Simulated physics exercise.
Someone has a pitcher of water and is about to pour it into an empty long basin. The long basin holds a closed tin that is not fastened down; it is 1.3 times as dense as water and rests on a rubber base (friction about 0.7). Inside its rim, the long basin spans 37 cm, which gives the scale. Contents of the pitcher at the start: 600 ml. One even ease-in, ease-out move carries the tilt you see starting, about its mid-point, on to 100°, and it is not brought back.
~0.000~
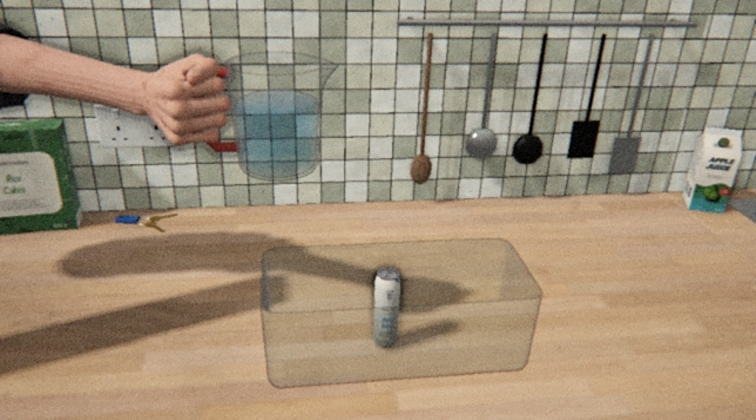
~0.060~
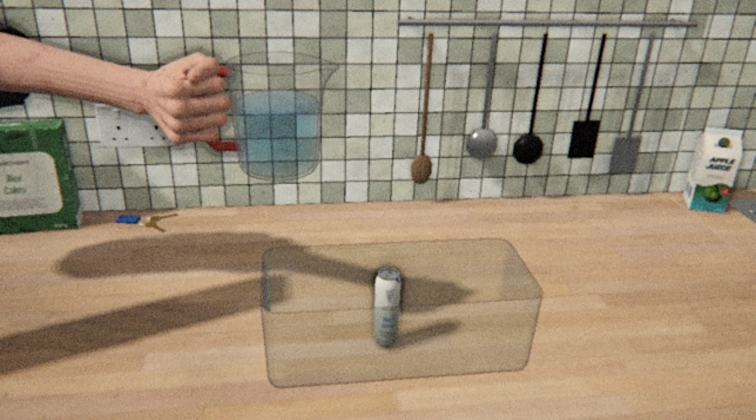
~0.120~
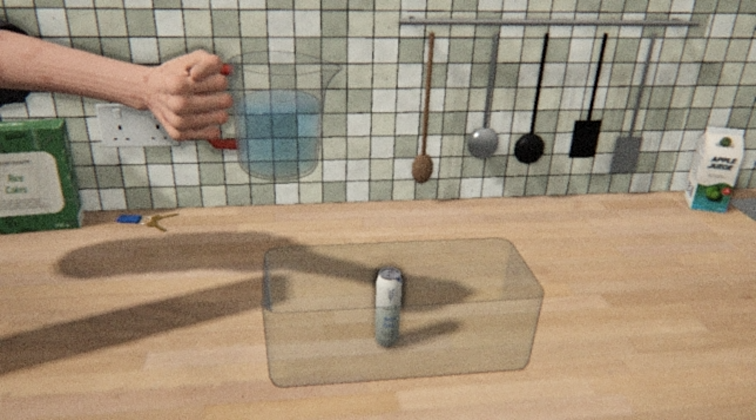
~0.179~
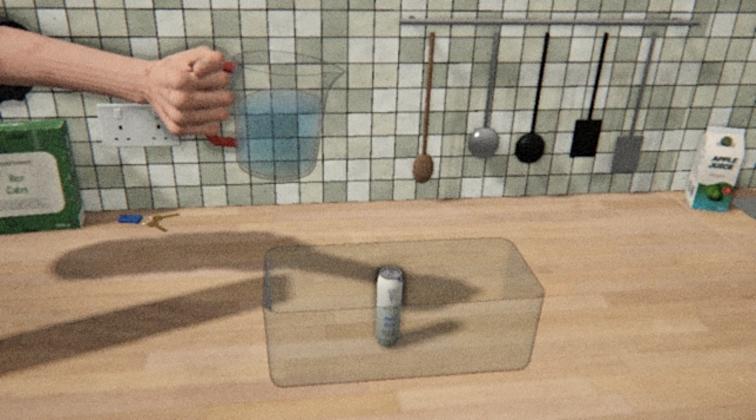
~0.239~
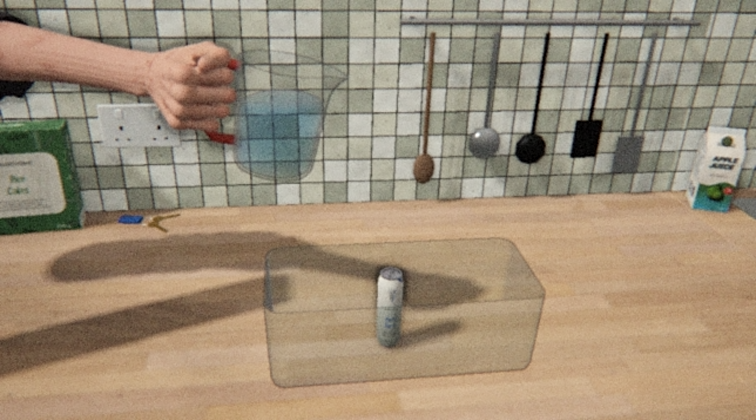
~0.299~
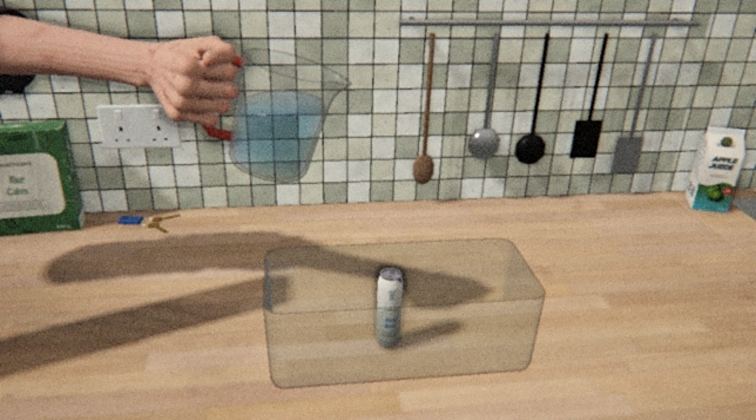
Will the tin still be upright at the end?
My bet is it will last.
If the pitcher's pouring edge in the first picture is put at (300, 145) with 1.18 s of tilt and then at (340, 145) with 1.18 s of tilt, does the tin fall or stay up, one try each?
The tin stays vertical the first time and overturns the second time.
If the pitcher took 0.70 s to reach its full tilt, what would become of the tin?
Result: Tin upright.
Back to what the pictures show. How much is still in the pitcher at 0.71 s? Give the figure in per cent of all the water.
Roughly 92 %.
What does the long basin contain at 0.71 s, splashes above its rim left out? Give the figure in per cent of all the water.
Close to 0 in a hundred.
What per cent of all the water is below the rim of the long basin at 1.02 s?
The fraction sits near 30 in a hundred.
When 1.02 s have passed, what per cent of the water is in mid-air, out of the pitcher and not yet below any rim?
About 34 percent.
By 0.71 s the tilt is 66° and 92 per cent is still to pour; the tin stands where it began.
By 1.02 s the tilt is 95° and 36 per cent is still to pour; the tin stands where it began.
By 1.34 s the tilt is 100° and 5 per cent is still to pour; the tin stands where it began.
By 1.68 s the tilt is 100° and 0 per cent is still to pour; the tin stands where it began.
At rest the tin stands where it began.
